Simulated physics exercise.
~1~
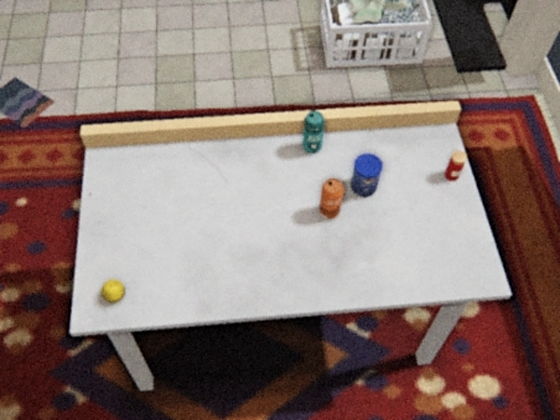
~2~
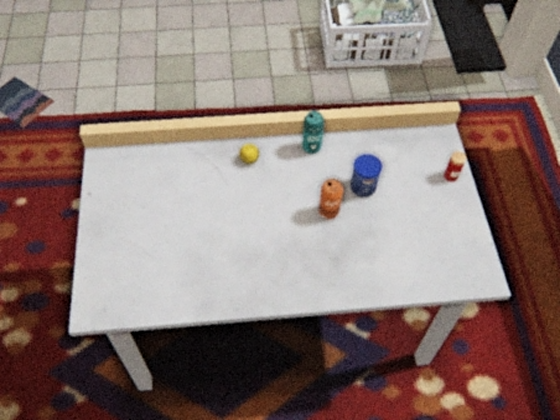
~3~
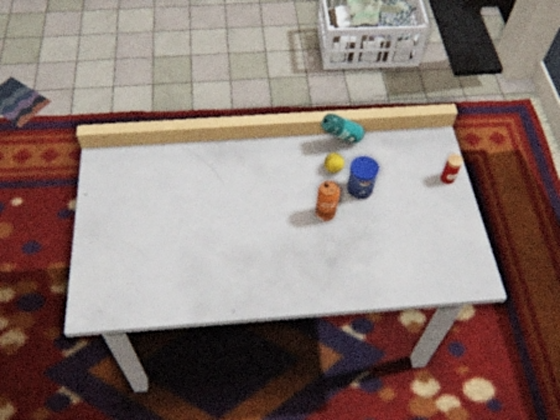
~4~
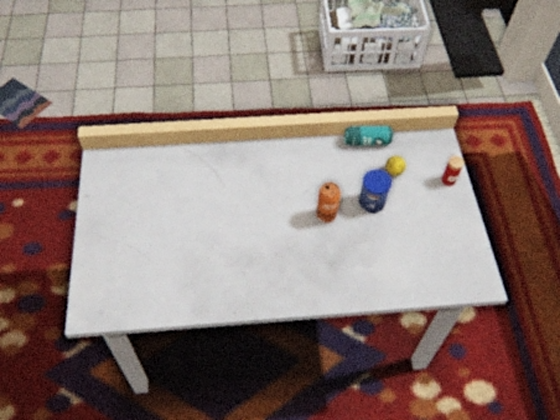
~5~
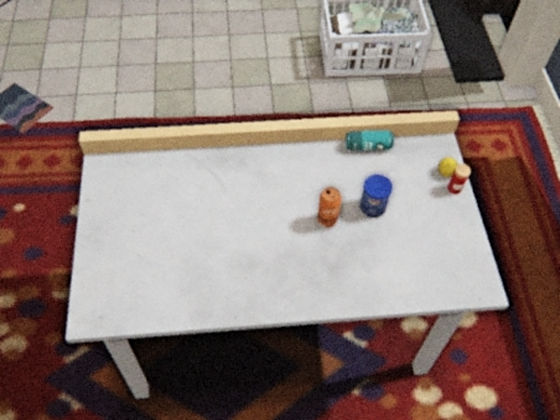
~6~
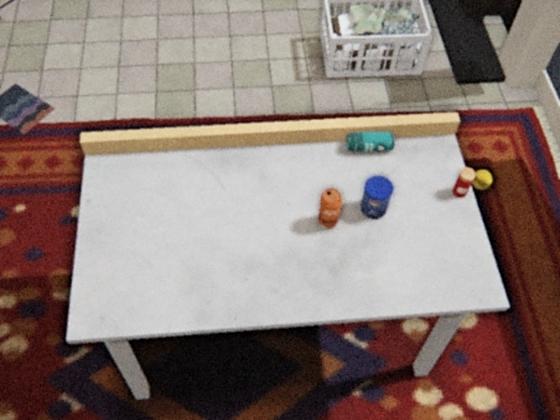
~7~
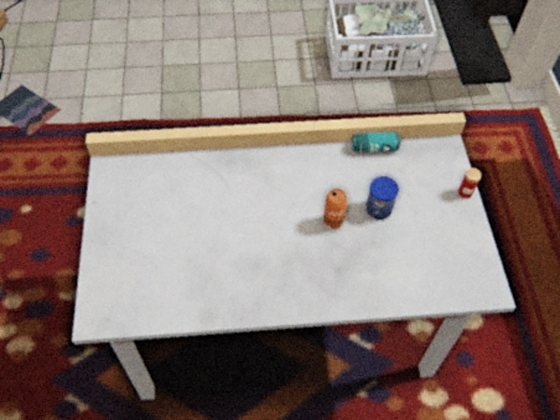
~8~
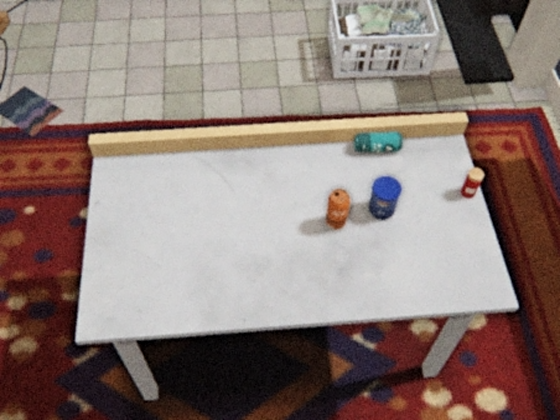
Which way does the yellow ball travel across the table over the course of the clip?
The yellow ball travels to the right, moving up toward the far rail at first and then continuing to the right edge of the table.
